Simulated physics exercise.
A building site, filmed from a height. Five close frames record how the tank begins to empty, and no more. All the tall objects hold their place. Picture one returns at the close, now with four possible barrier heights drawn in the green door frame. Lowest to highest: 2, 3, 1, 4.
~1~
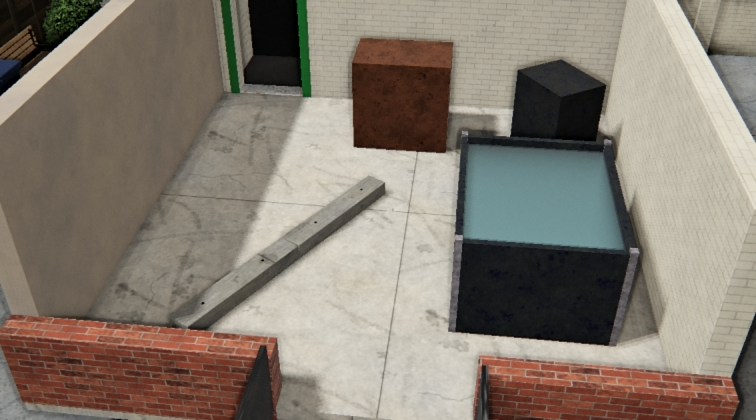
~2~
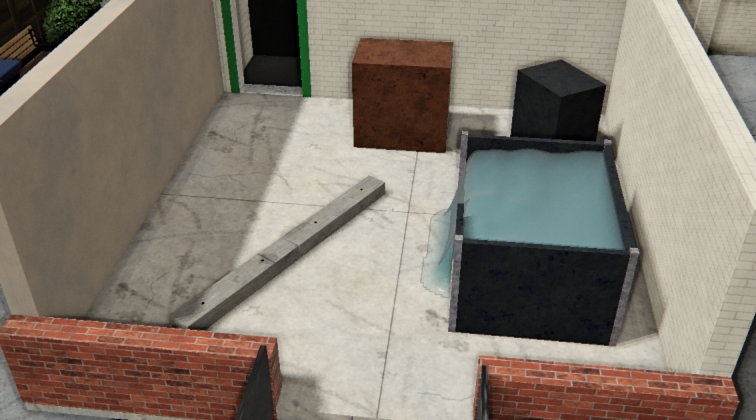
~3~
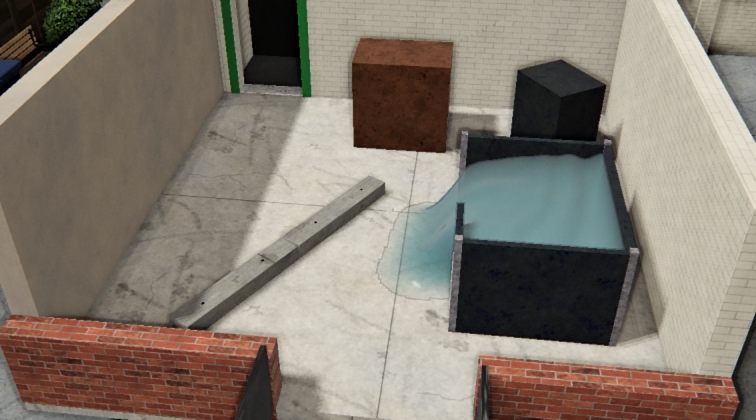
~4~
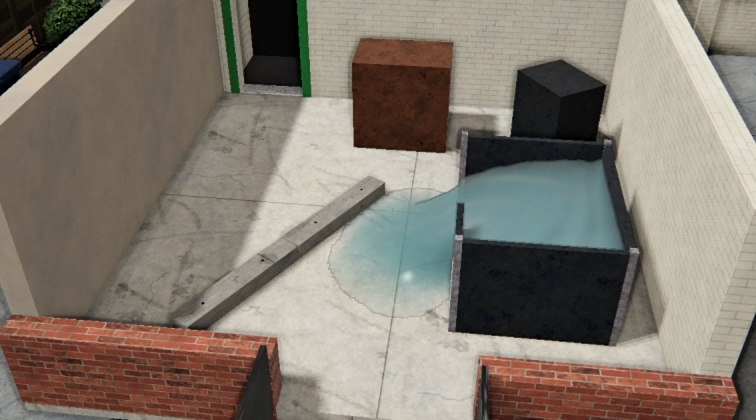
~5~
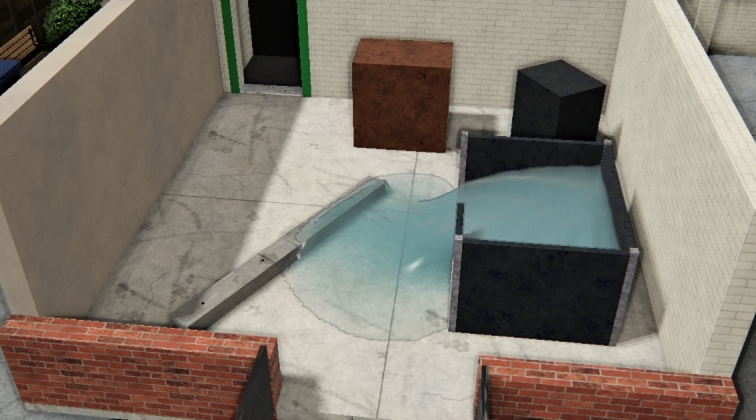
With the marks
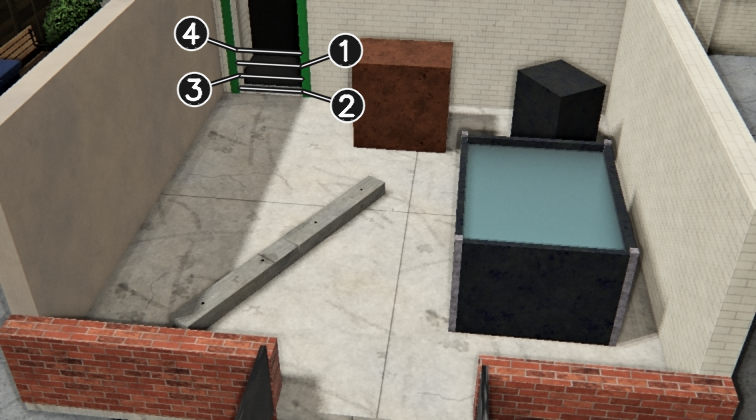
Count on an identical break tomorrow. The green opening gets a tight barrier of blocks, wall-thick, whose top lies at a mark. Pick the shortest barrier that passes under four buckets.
Take 3.
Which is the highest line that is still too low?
That is line 2.
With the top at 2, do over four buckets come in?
Yes, that goes wrong.
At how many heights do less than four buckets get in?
Three of them.
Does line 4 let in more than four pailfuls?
No.
On the marked copy, 1 at (269, 64); 2 at (271, 89); 3 at (270, 77); 4 at (268, 51); from the bottom up 2, 3, 1, 4.
Choosing 1, nothing gets over.
Choosing 2, about 12 bucketfuls get in.
Choosing 3, a splash gets over, under a bucket.
Choosing 4, nothing gets over.
